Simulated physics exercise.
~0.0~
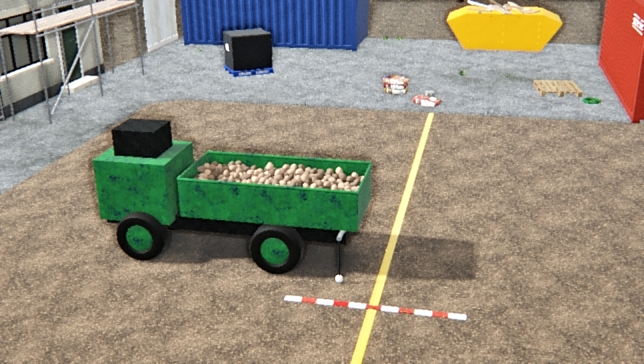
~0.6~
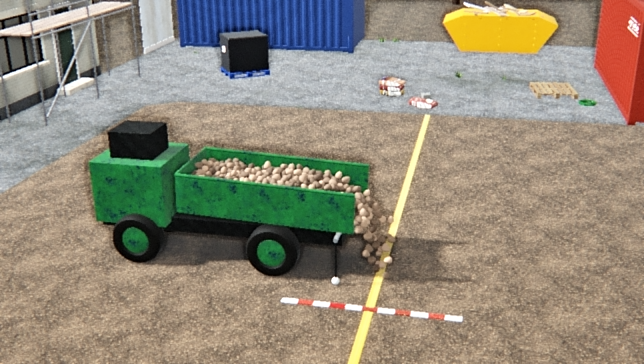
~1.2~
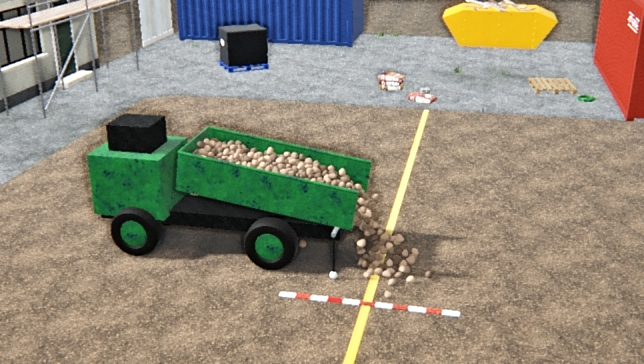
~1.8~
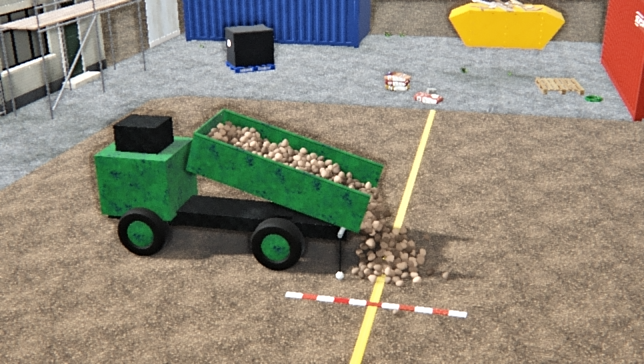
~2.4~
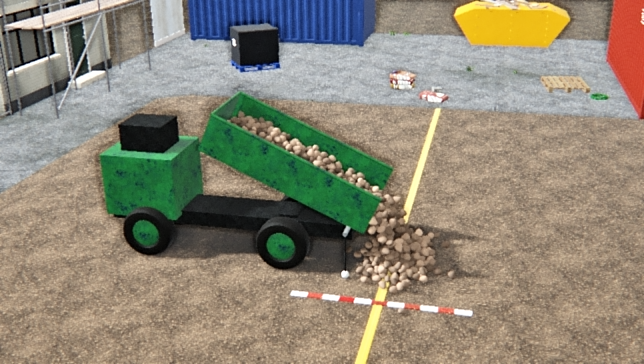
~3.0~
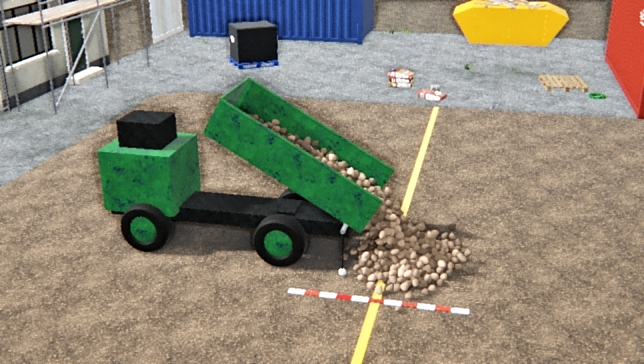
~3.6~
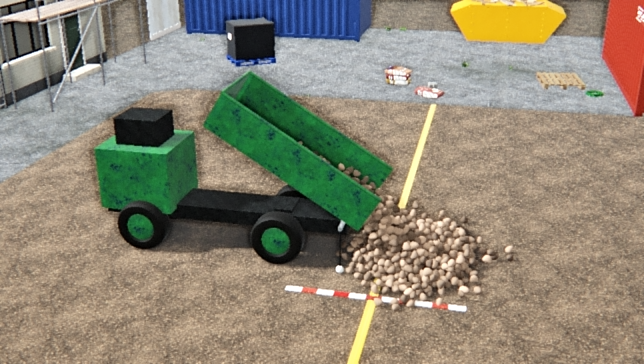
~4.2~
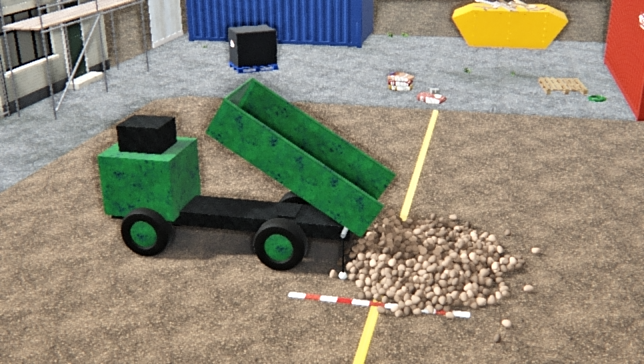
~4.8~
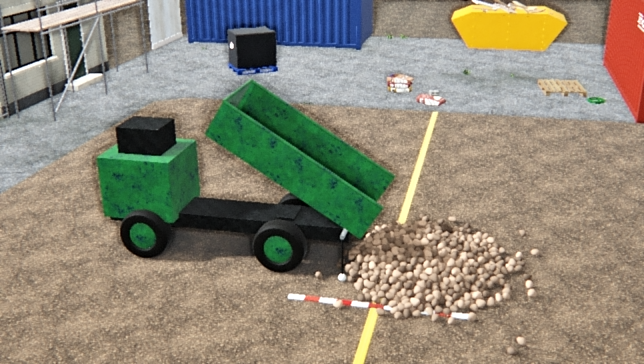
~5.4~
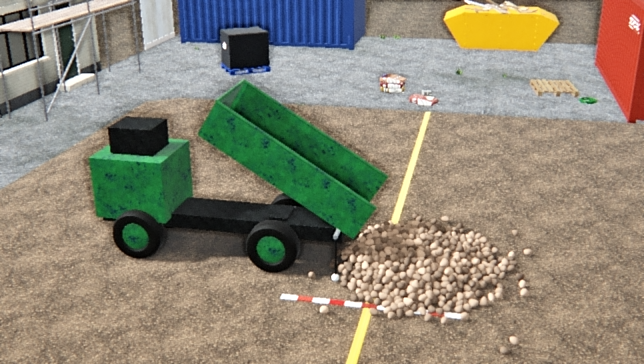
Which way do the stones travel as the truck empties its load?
They move to the right, sliding out of the raised body and spilling down onto the ground across the yellow line.
